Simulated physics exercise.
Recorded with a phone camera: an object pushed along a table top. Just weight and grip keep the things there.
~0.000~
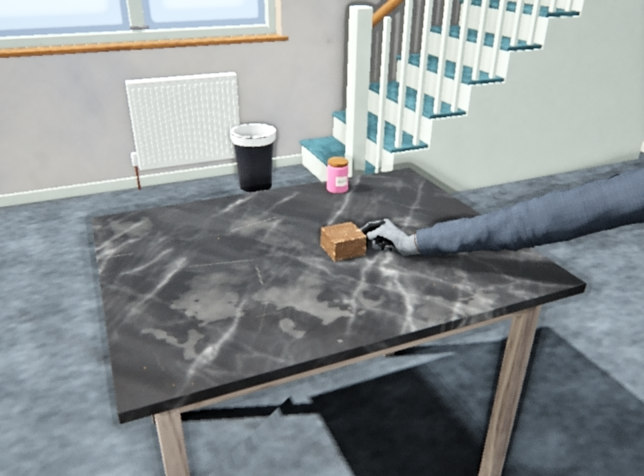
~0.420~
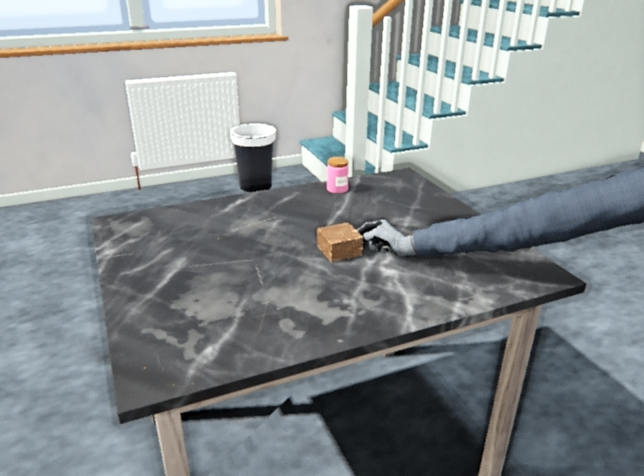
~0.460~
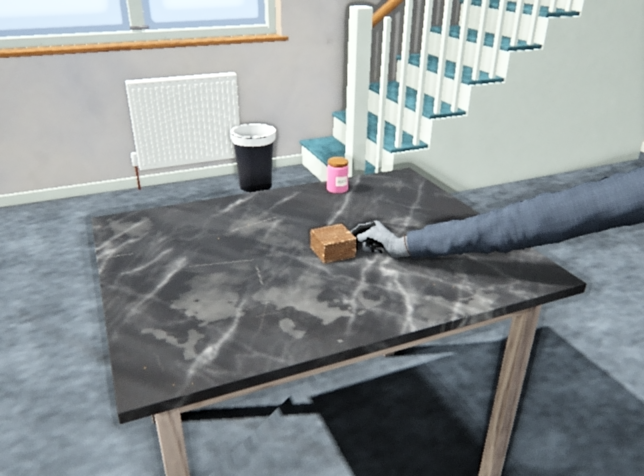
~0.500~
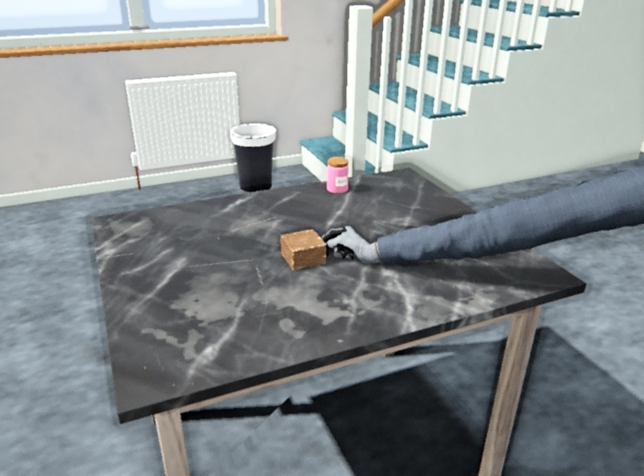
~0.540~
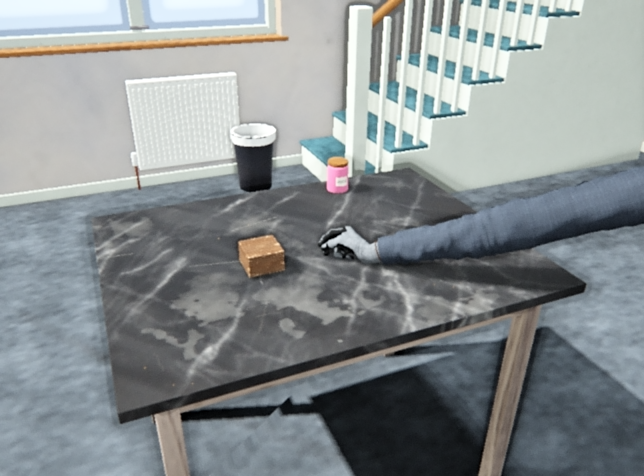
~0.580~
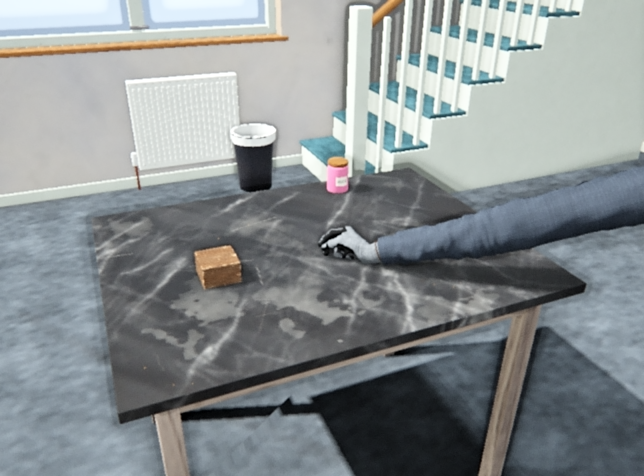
To begin with, a gloved hand at the end of a grey sleeve touches a small brown block on a dark marbled table, near a pink jar. The hand pushes the block slowly, then faster, to the left. The hand then stays still while the block slides further left without it.
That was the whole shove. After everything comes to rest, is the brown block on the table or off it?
See, the table has lost it at the end.
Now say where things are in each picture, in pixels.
Under the hand; brown block (343, 241), in the first frame.
Under the hand; brown block (340, 242), in the second frame.
Under the hand; brown block (333, 243), in the third frame.
Brown block (303, 249), in the fourth frame.
Brown block (261, 256) shifted about its own width, in the fifth frame.
Brown block (218, 267) shifted well along, in the sixth frame.
After 0.88 s, brown block now off the table.
After 1.08 s, things are still on the move.
In the end (1.3 s), off the table, brown block.
